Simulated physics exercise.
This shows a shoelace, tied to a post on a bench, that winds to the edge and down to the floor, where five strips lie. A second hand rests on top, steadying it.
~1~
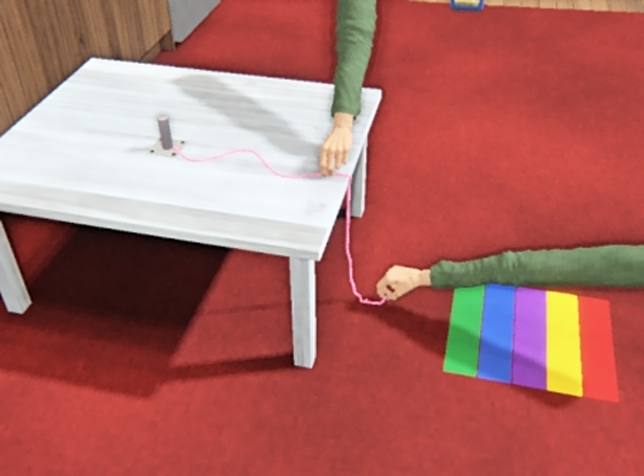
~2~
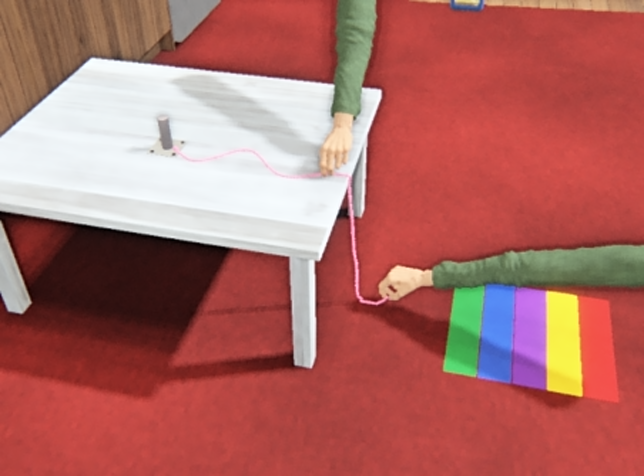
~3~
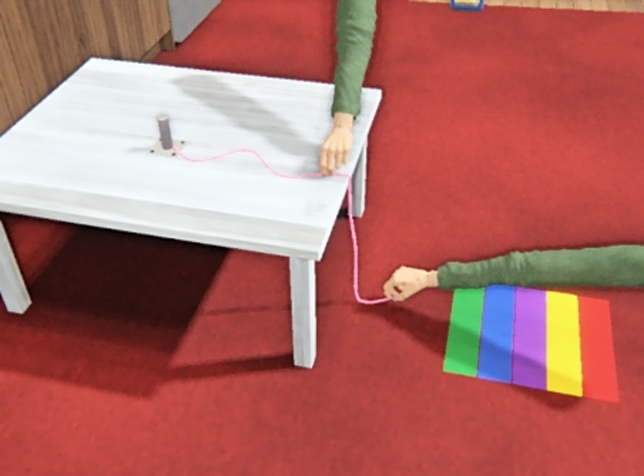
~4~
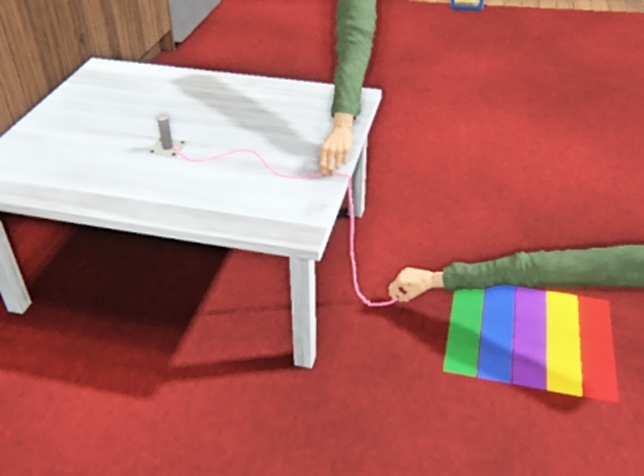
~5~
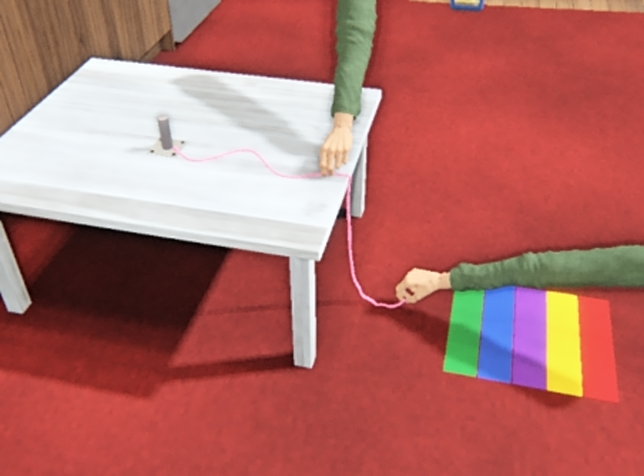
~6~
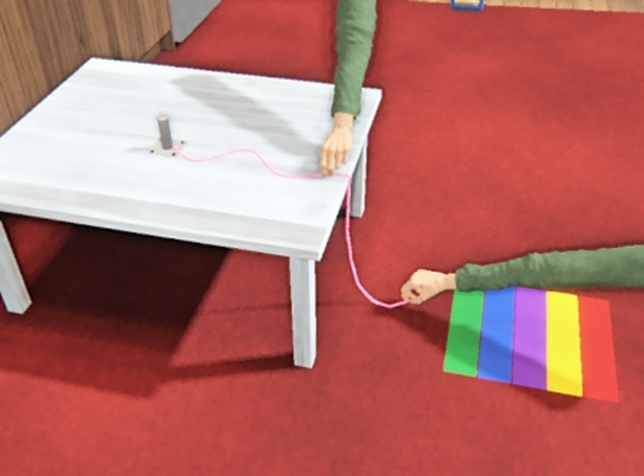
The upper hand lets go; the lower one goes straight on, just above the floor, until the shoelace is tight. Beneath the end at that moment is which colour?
Beneath it is purple.
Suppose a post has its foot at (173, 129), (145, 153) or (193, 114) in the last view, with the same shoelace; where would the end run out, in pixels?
You'd find it around (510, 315), then (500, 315), and finally (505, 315).
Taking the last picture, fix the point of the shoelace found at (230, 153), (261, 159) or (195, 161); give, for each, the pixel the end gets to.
Near (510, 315), then (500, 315), then (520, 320).
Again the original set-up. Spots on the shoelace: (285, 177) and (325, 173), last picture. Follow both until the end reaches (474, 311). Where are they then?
Point 1 - (319, 171); point 2 - (350, 187).
Soon after, end near (474, 311); over green.
After that, end near (507, 316); over blue.
At the stop, end near (526, 320); over purple. It halts on the purple strip.
